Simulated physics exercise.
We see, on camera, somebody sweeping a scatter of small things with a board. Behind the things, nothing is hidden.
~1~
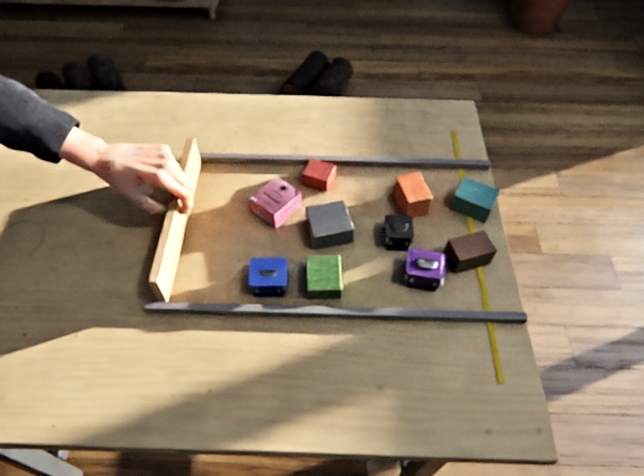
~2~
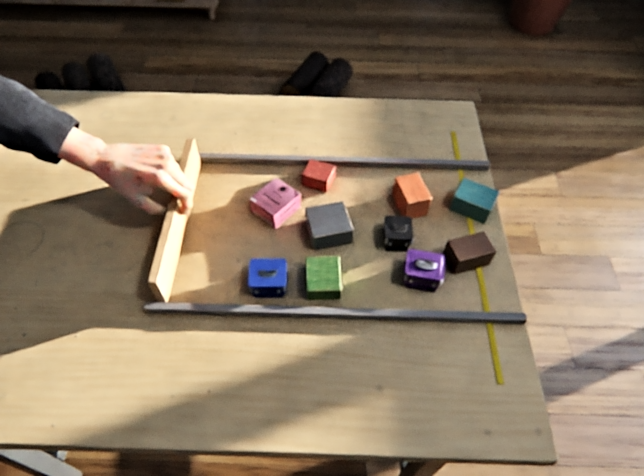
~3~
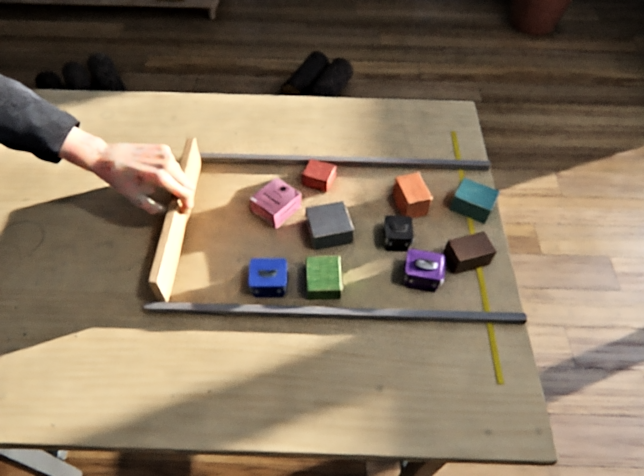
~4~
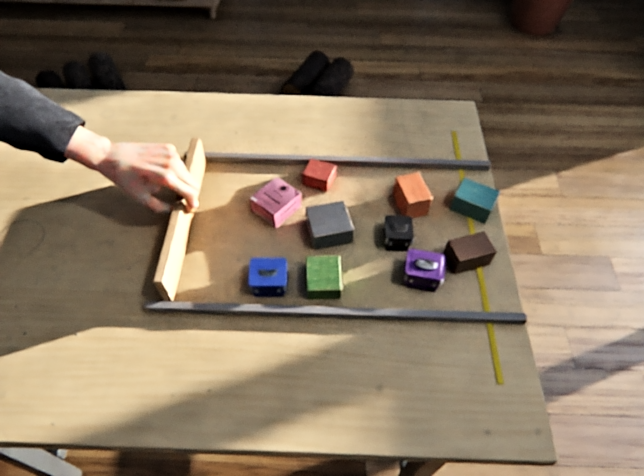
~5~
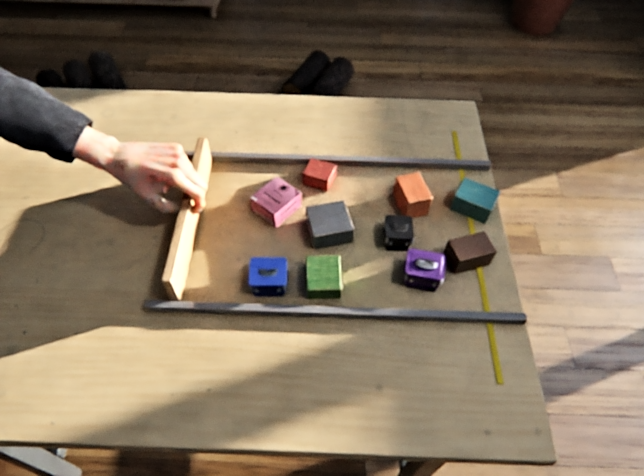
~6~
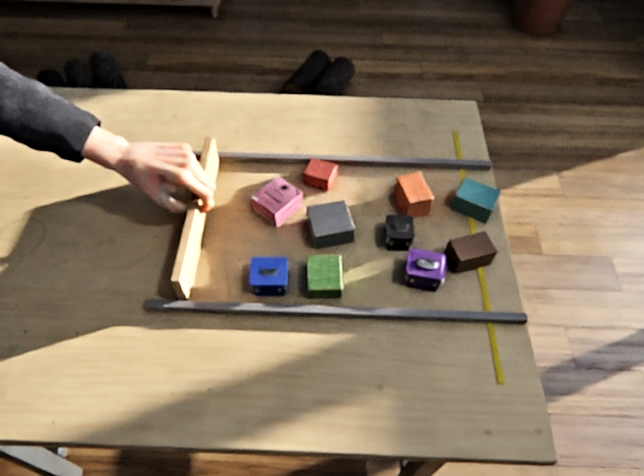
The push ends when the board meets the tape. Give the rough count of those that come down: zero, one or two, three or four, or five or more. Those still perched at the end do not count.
I expect at least five pieces to go over the edge.
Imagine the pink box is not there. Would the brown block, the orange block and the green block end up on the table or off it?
Brown block: Over the edge; orange block: Still there; green block: Over the edge.
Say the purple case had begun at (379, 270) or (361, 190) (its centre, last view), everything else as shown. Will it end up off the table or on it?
Results in order - down; down.
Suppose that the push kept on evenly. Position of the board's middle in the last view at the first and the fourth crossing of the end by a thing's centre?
At (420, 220) for the first, at (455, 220) for the fourth.
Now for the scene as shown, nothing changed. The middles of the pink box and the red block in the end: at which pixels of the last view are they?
You'll see the pink box at (487, 196), with the red block at (479, 173).
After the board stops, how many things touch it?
That would be 4 of them.
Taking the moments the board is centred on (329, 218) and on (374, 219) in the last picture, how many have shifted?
At the first point the count is 5, at the second it's 9.
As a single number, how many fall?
6.
Soon after, none off yet; turquoise block at rest near (476, 200); brown block at rest near (470, 253); purple case at rest near (424, 270).
After that, none off yet; turquoise block at rest near (476, 200); brown block displaced about its own width near (499, 247); purple case displaced about its own width near (473, 272).
In the end, the number that fall off is five or more; gone, green block, black case, orange block, purple case, brown block and turquoise block.
